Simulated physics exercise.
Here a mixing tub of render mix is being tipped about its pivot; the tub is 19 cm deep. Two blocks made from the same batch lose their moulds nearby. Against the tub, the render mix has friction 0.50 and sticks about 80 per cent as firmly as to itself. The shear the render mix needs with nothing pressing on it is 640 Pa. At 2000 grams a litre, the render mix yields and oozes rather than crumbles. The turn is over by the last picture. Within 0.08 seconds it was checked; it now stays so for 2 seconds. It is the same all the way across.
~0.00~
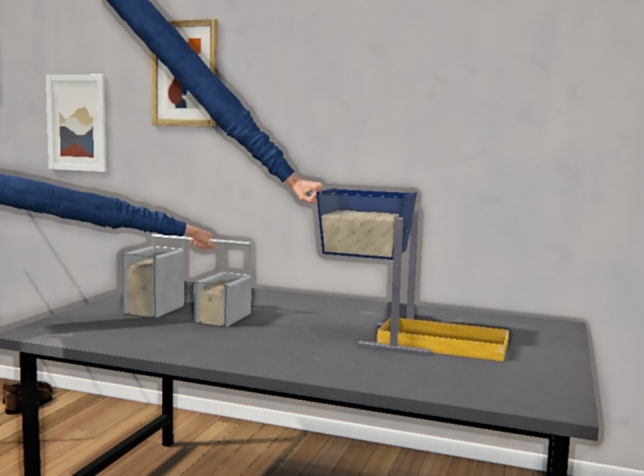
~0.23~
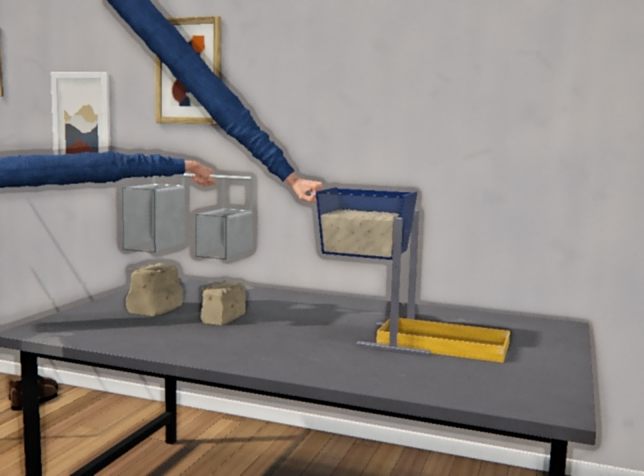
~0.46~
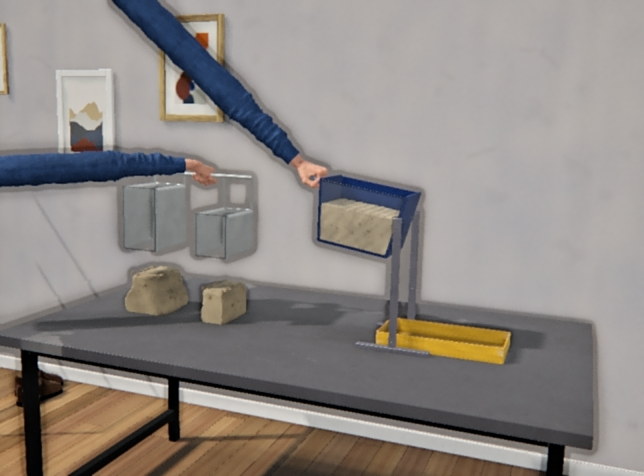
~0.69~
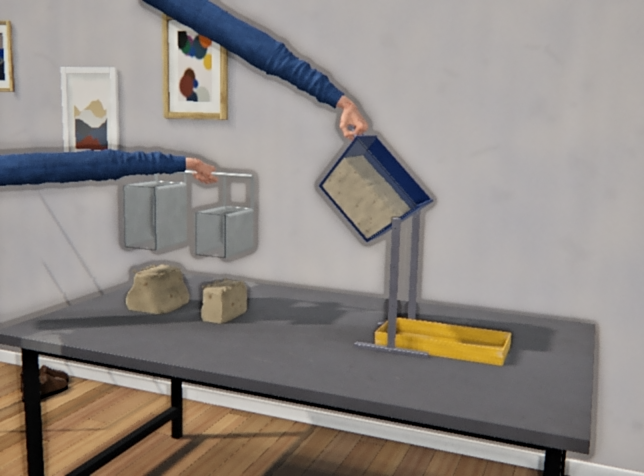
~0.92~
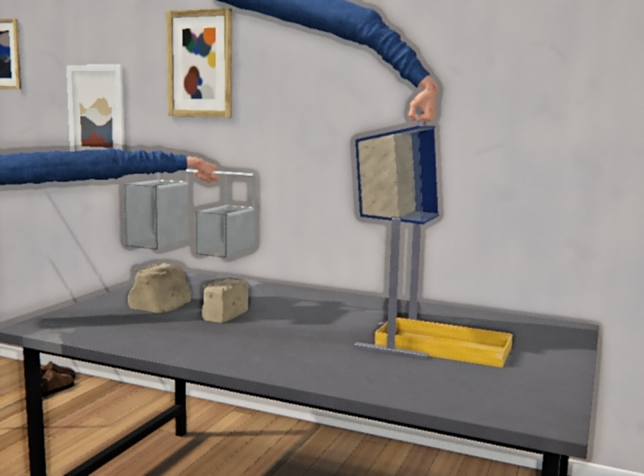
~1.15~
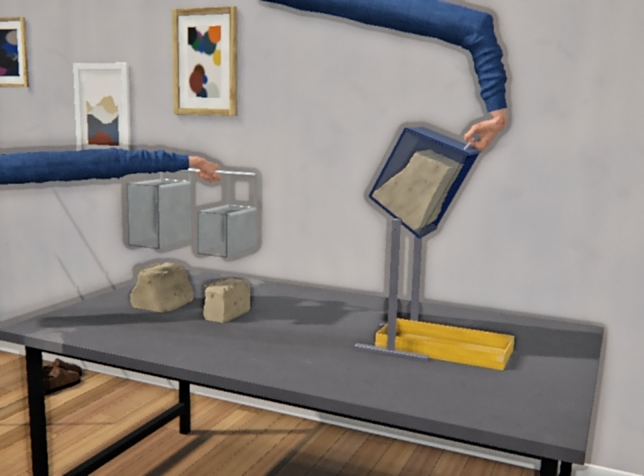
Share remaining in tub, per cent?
Approx. 0 %.
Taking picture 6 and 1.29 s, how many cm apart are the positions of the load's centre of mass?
Shift: Roughly 14 cm.
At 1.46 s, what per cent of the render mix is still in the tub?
It's something like 0 % of the original load.
By 1.29 s, the tub is at 117 degrees and holds 36 %.
By 1.46 s, the tub is at 117 degrees and holds 0 %.
By 1.63 s, the tub is at 117 degrees and holds 0 %.
By 1.80 s, the tub is at 117 degrees and holds 0 %.
By 3.15 s, at the end, the tub is at 117 degrees and holds 0 %.
